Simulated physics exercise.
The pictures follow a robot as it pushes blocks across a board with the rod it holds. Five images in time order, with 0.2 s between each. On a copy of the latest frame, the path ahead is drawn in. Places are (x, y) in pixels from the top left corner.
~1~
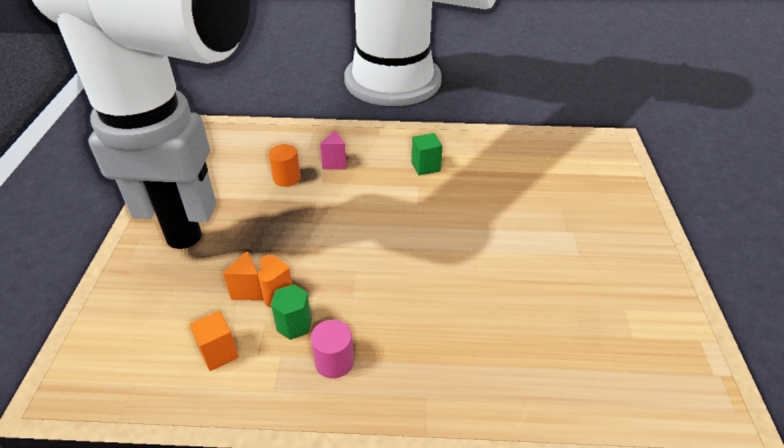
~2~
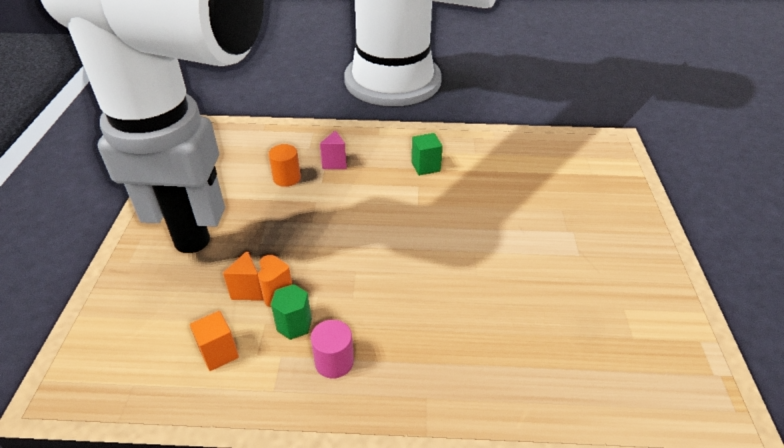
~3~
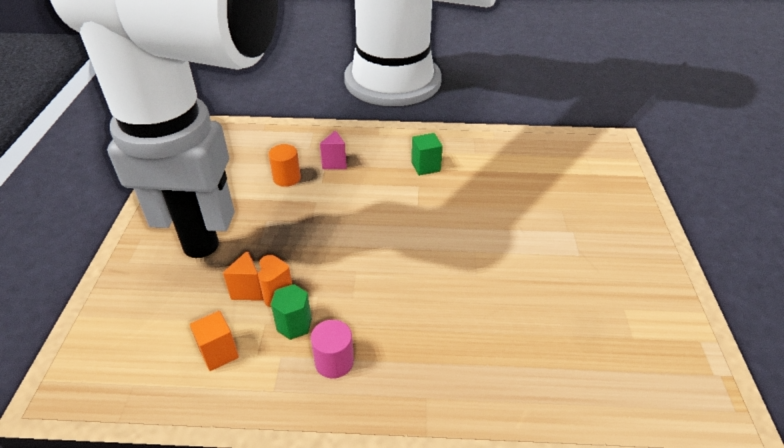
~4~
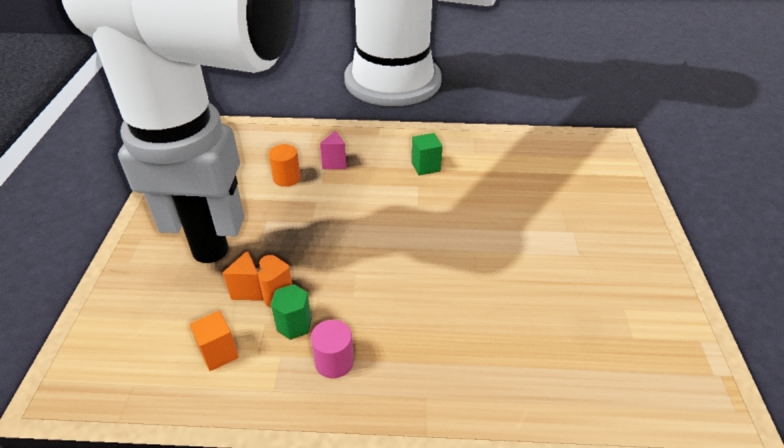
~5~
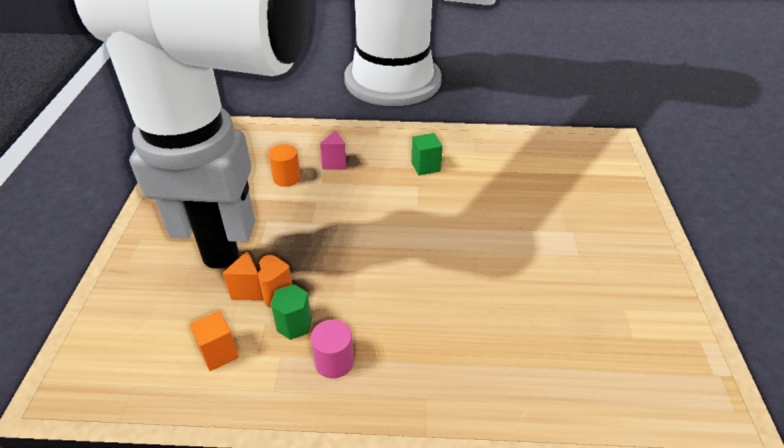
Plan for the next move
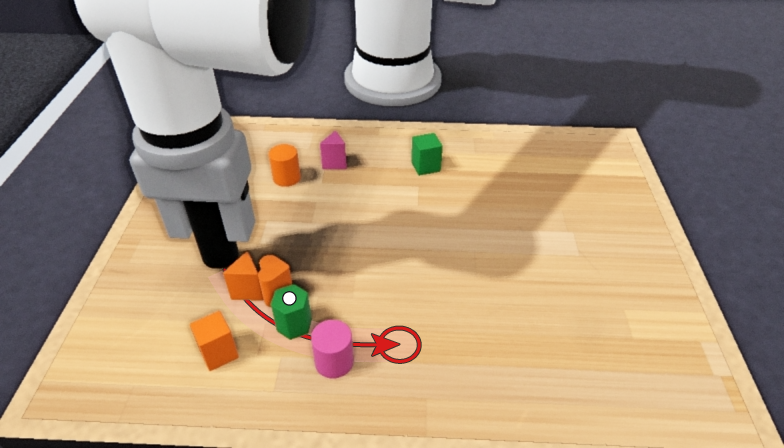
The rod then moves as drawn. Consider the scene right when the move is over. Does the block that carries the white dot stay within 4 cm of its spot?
My answer is no.
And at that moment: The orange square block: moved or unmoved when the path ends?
By the end it is where it was.
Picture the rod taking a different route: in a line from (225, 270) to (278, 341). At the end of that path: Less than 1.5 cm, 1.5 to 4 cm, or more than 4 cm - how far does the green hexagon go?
The displacement of the green hexagon is 1.5-4 cm.
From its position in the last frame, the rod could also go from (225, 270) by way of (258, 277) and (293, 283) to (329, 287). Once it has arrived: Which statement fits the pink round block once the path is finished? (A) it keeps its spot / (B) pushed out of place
Option A.
The line goes from (225, 270) through (260, 313) and (322, 341) to (399, 344); the dot is on the green hexagon.
The first path, step by step. One third of the way, rod at (258, 300); orange three-sided block at (276, 303); orange heart block at (280, 270), turned 40° anticlockwise; green hexagon at (310, 310), turned 25° anticlockwise.
Two thirds of the way, rod at (321, 327); orange three-sided block at (316, 342), turned 65° clockwise; orange heart block at (282, 270), turned 50° anticlockwise; green hexagon at (359, 316), turned 45° anticlockwise; pink round block at (357, 348).
At the end, rod at (400, 331); orange square block unmoved; orange three-sided block at (320, 344), turned 80° clockwise; orange heart block at (282, 270), turned 50° anticlockwise; green hexagon at (437, 310), turned 85° anticlockwise; pink round block at (366, 354).
